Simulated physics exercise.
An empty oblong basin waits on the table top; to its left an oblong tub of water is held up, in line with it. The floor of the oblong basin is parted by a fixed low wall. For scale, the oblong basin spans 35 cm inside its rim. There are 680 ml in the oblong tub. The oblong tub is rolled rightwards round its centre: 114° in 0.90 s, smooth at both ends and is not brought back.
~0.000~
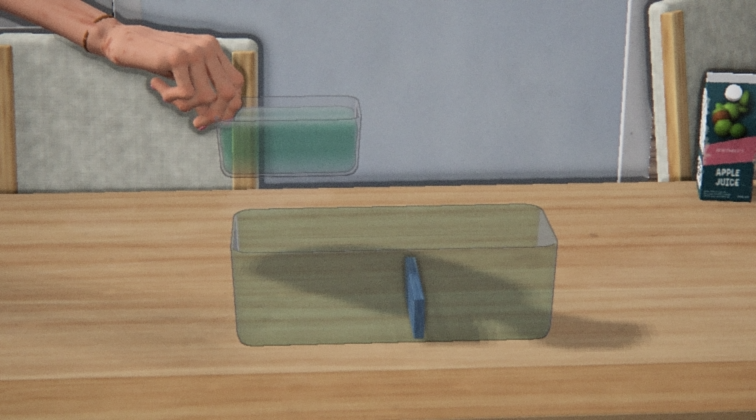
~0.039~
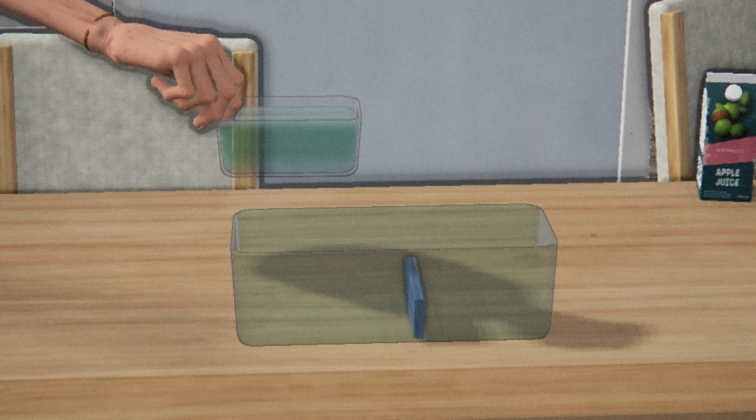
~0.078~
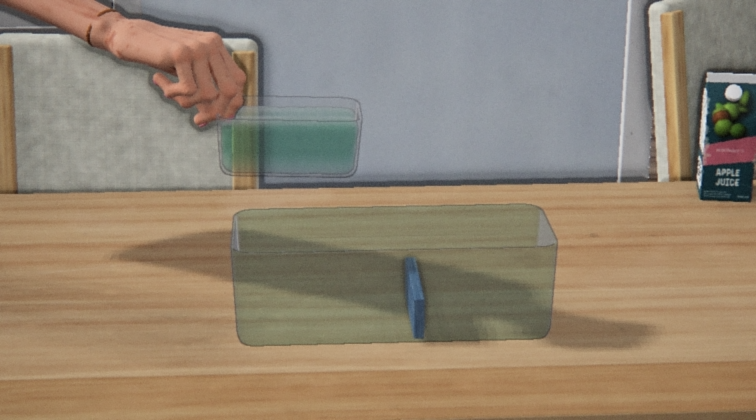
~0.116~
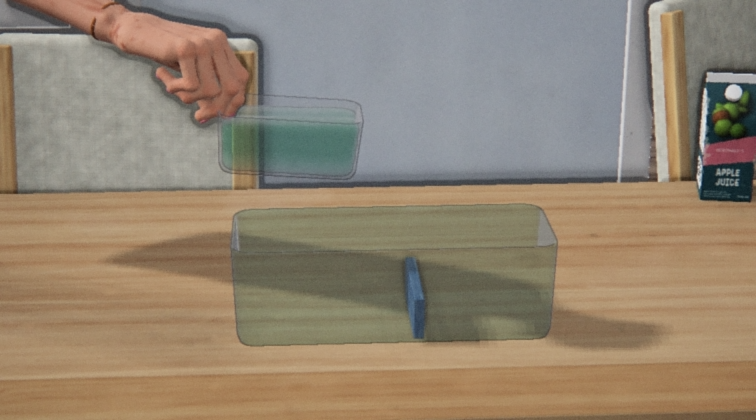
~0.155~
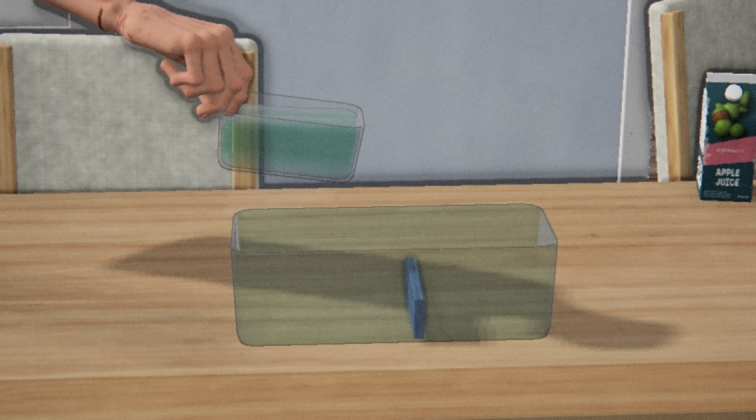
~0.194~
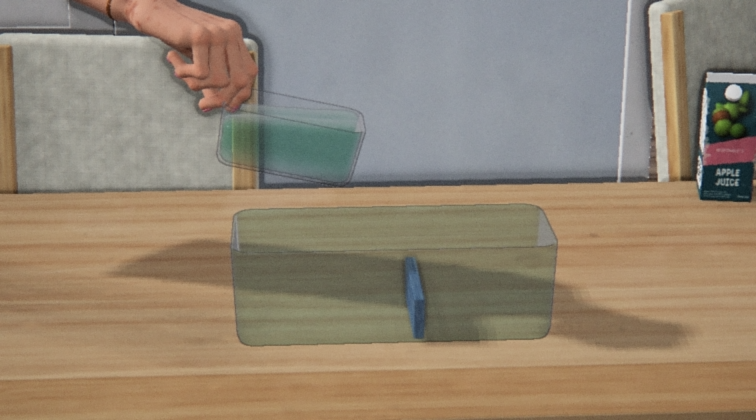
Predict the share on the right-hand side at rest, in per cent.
About 43 per cent.
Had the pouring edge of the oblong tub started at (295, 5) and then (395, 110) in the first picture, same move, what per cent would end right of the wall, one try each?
In turn about 5 and 70 per cent.
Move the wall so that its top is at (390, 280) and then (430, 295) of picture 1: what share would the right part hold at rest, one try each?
In turn about 65 and 35 per cent.
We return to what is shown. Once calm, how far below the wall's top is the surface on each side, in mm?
Left about 34 mm, right about 32 mm.
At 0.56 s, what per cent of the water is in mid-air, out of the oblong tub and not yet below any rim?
Near 40 in a hundred.
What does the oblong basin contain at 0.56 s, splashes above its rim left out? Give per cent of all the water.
About 32 per cent.
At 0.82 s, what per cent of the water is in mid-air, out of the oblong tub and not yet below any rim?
About 3 per cent.
Then, 0.56 s in, the tilt is 78° and 28 per cent is still to pour, 11 is left of the wall and 21 right of it.
Then, 0.82 s in, the tilt is 112° and 3 per cent is still to pour, 50 is left of the wall and 42 right of it.
Then, 1.10 s in, the tilt is 114° and 0 per cent is still to pour, 54 is left of the wall and 43 right of it.
Then, 1.40 s in, the tilt is 114° and 0 per cent is still to pour, 54 is left of the wall and 43 right of it.
Finally, 54 per cent lies left of the wall, 43 right of it and 3 outside.
